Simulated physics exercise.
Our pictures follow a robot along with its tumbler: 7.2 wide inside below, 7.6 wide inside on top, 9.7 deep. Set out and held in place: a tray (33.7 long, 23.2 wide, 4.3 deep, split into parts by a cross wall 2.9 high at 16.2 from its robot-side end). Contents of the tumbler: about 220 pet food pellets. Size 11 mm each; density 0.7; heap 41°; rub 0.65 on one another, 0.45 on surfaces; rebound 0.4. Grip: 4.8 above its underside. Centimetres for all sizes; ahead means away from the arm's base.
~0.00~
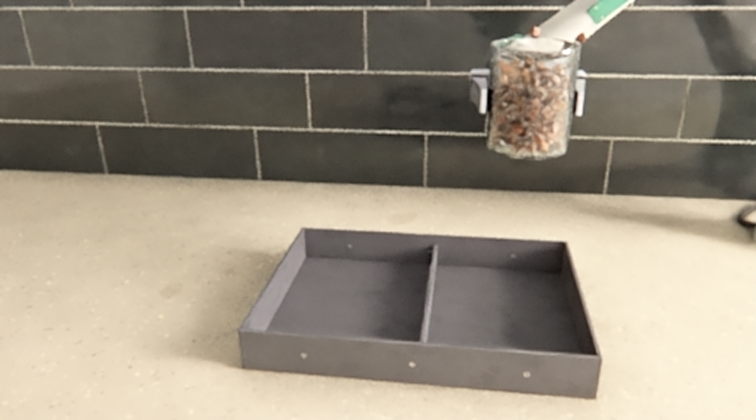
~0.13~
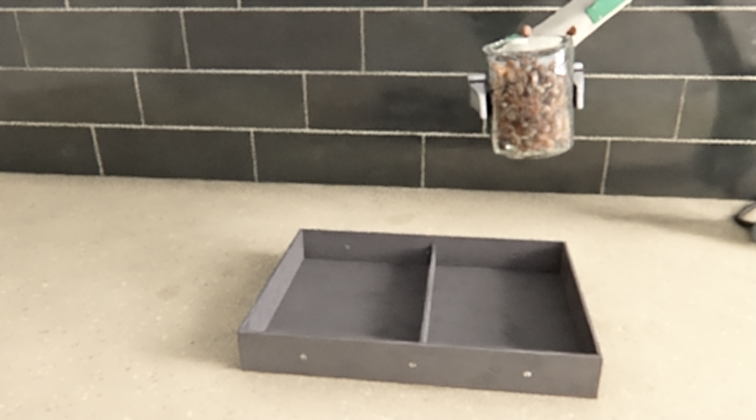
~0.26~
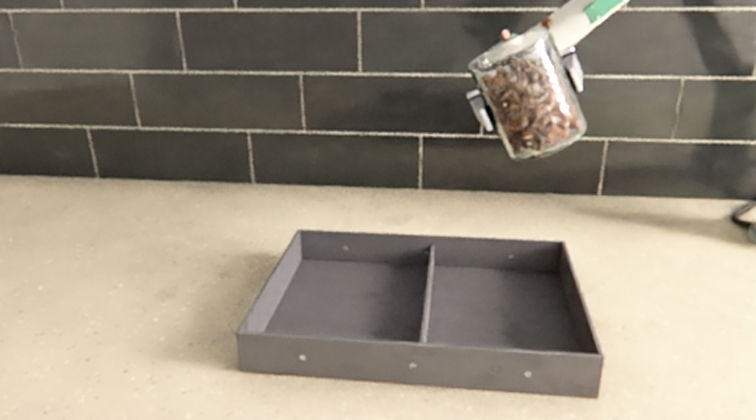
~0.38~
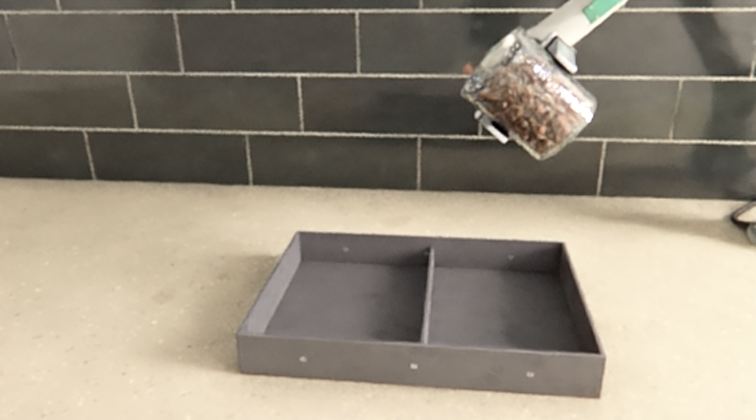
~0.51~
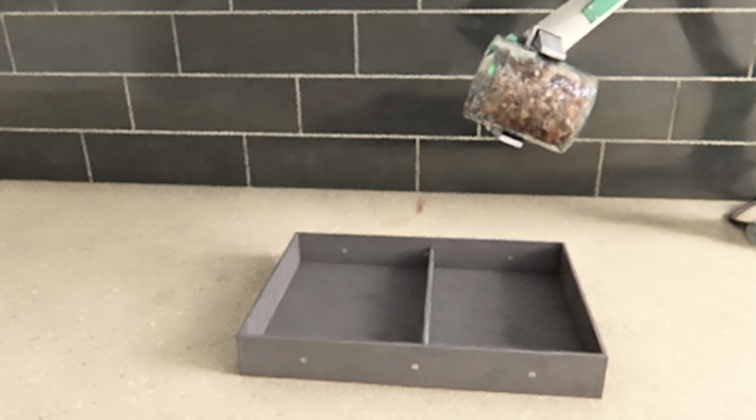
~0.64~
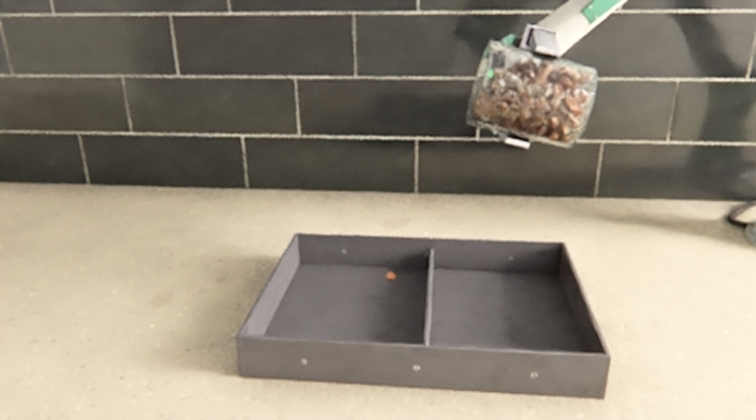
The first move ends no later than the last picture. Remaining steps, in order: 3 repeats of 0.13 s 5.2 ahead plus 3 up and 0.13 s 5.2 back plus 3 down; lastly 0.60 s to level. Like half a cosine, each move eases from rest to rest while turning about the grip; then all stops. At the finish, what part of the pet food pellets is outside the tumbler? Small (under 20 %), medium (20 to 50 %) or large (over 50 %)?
Large.
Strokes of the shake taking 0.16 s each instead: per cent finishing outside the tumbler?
It would be near 70 per cent.
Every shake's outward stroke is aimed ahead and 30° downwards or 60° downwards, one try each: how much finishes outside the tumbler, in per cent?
It comes to around 35 per cent on the first try and around 15 per cent on the second.
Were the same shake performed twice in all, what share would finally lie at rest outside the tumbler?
Roughly 85 percent.
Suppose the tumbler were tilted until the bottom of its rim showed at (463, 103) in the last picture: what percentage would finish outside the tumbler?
That comes to some 60 percent.
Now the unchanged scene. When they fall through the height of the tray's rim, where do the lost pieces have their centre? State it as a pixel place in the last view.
Centre: About (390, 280).
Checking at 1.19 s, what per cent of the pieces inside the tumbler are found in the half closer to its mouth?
About 75 percent.
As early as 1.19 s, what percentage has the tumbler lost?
Share gone by then: Close to 80 %.
After 1.19 s, tilted 76° forward, highest piece 26 above the table; 122 in the far-side part, 39 in the tumbler, 15 in the robot-side part, 41 in flight or on a rim.
After 1.74 s, tilted 33° forward, highest piece 26 above the table; 163 in the far-side part, 34 in the robot-side part, 20 in the tumbler.
After 2.22 s, level, highest piece 24 above the table; 163 in the far-side part, 34 in the robot-side part, 20 in the tumbler.
After 3.27 s, level, highest piece 24 above the table; 163 in the far-side part, 34 in the robot-side part, 20 in the tumbler.
At rest, 163 in the far-side part, 34 in the robot-side part, 20 in the tumbler. That is 91 % outside the tumbler.
